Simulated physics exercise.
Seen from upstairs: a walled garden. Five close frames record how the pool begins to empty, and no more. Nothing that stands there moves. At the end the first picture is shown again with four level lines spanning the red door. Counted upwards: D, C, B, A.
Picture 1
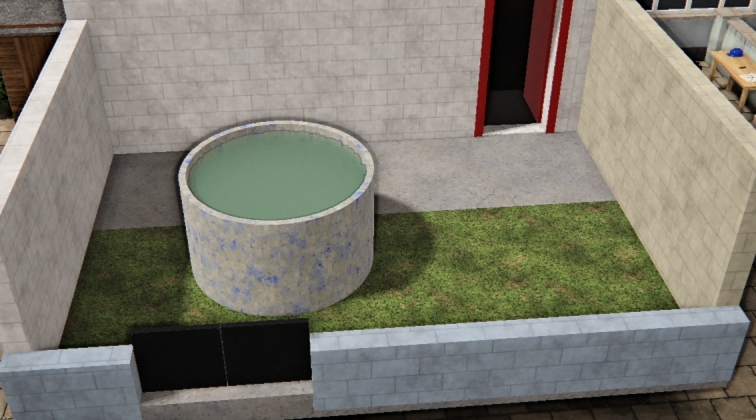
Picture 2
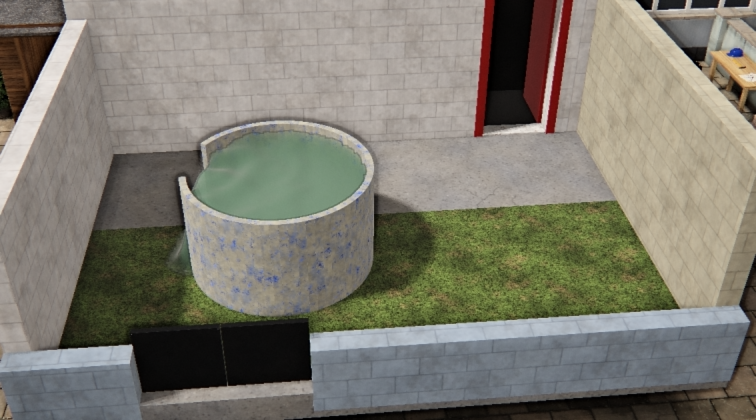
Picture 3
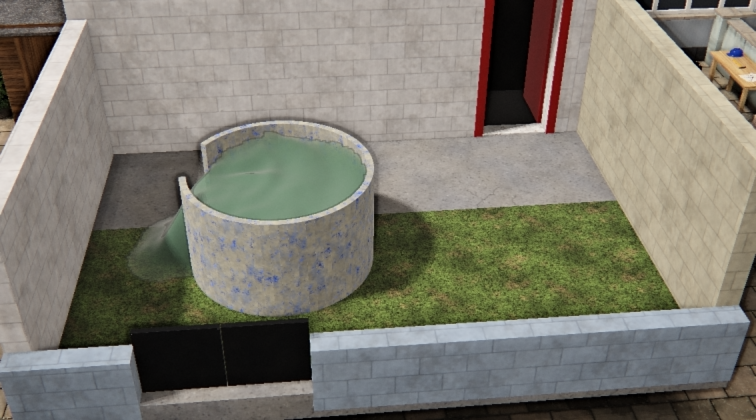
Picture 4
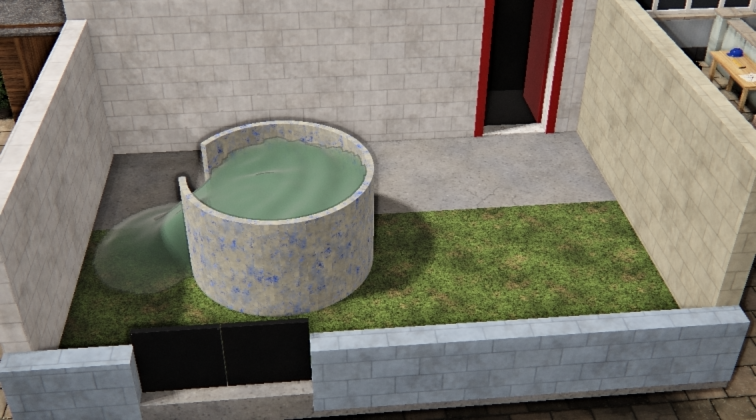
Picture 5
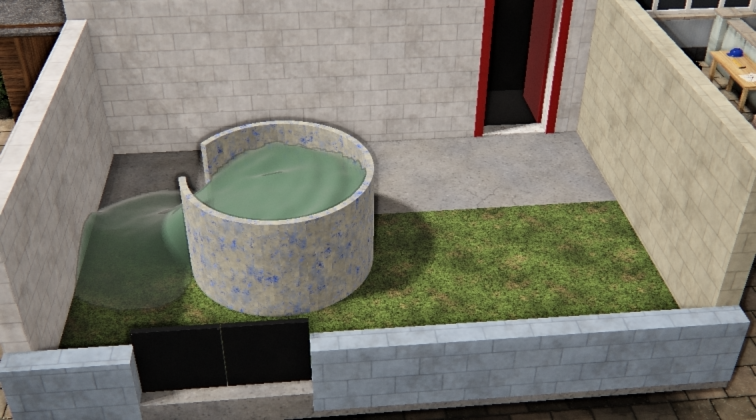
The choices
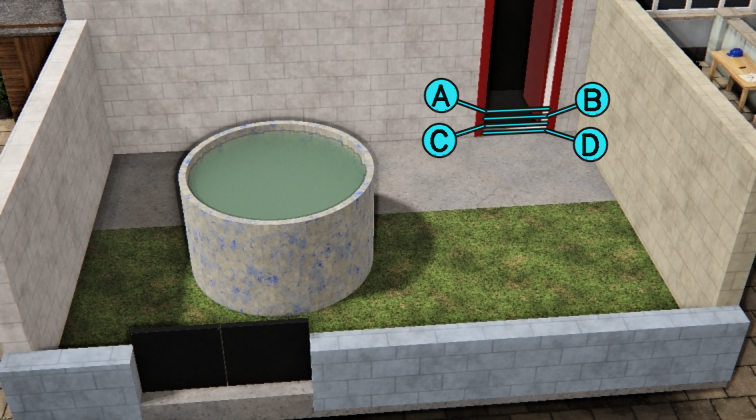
In a walled garden, a gap opens in the left side of a round pool and green water pours out across the grass.
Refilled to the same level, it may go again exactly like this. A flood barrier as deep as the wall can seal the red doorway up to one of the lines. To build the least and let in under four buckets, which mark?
Height C just does it.
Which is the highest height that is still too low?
Here it is height D.
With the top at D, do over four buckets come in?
Yes, it does.
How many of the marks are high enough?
Three of the four.
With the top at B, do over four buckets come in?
No, not at all.
On the marked copy, A at (517, 110); B at (516, 117); C at (515, 124); D at (514, 131); from the bottom up D, C, B, A.
With A, nothing gets over.
With B, nothing gets over.
With C, a splash gets over, under a bucket.
With D, some 20 bucketfuls get in.
